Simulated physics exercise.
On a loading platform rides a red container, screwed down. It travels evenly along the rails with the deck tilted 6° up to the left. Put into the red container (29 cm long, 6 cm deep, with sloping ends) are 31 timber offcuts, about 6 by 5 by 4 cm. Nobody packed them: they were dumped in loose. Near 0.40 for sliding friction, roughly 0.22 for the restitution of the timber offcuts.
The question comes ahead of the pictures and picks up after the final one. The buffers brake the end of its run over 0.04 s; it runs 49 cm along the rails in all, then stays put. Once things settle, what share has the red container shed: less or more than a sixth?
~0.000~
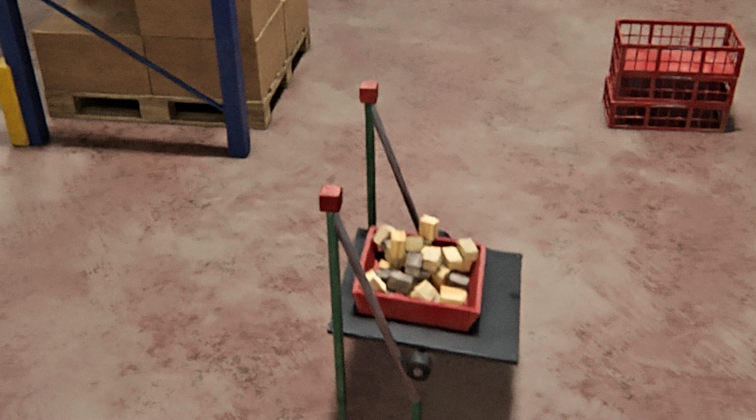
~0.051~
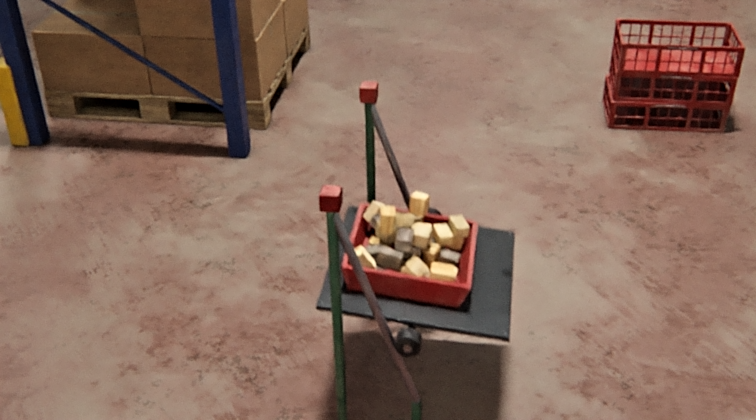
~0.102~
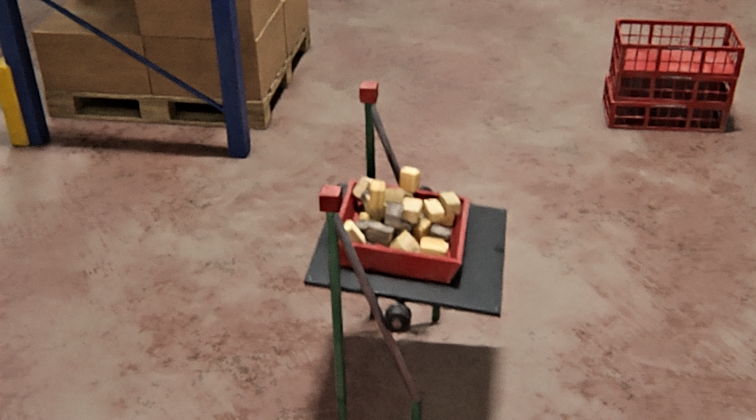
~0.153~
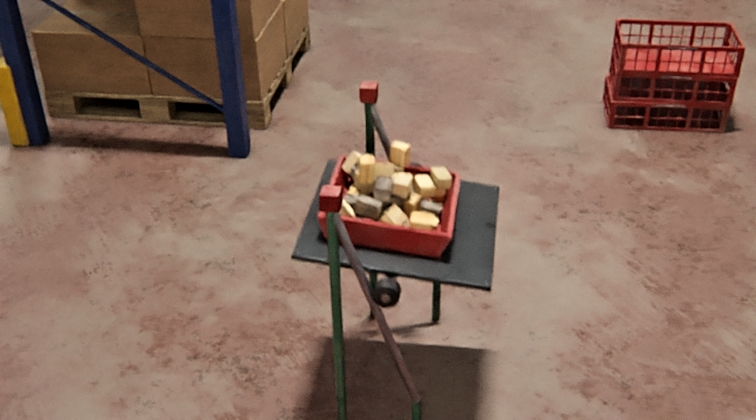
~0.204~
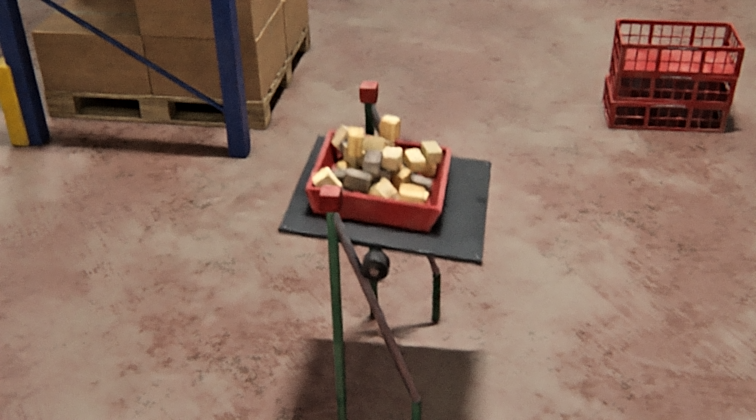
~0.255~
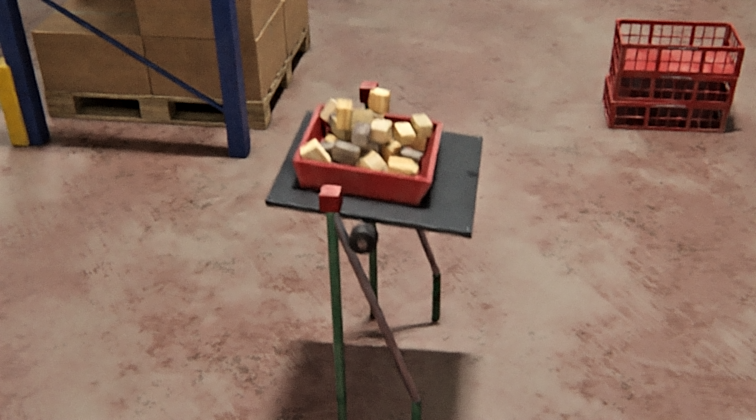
The escaping share exceeds one sixth.
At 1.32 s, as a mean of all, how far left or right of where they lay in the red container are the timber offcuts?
On average they end up some 28 cm further left.
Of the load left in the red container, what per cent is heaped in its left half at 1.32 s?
Around 90 per cent.
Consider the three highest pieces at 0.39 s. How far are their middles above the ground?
Their middles average near 106 cm high.
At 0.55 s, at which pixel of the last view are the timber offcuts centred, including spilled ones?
Somewhere around pixel (313, 113).
After 0.27 s, the buffers are touched.
After 0.39 s, red container 29 in, 2 out.
After 0.55 s, red container 20 in, 11 out.
After 0.77 s, red container 16 in, 15 out.
Final count (at 1.32 s), red container 16 in, 15 out. Asked share, 15 of 31, 48 per cent.
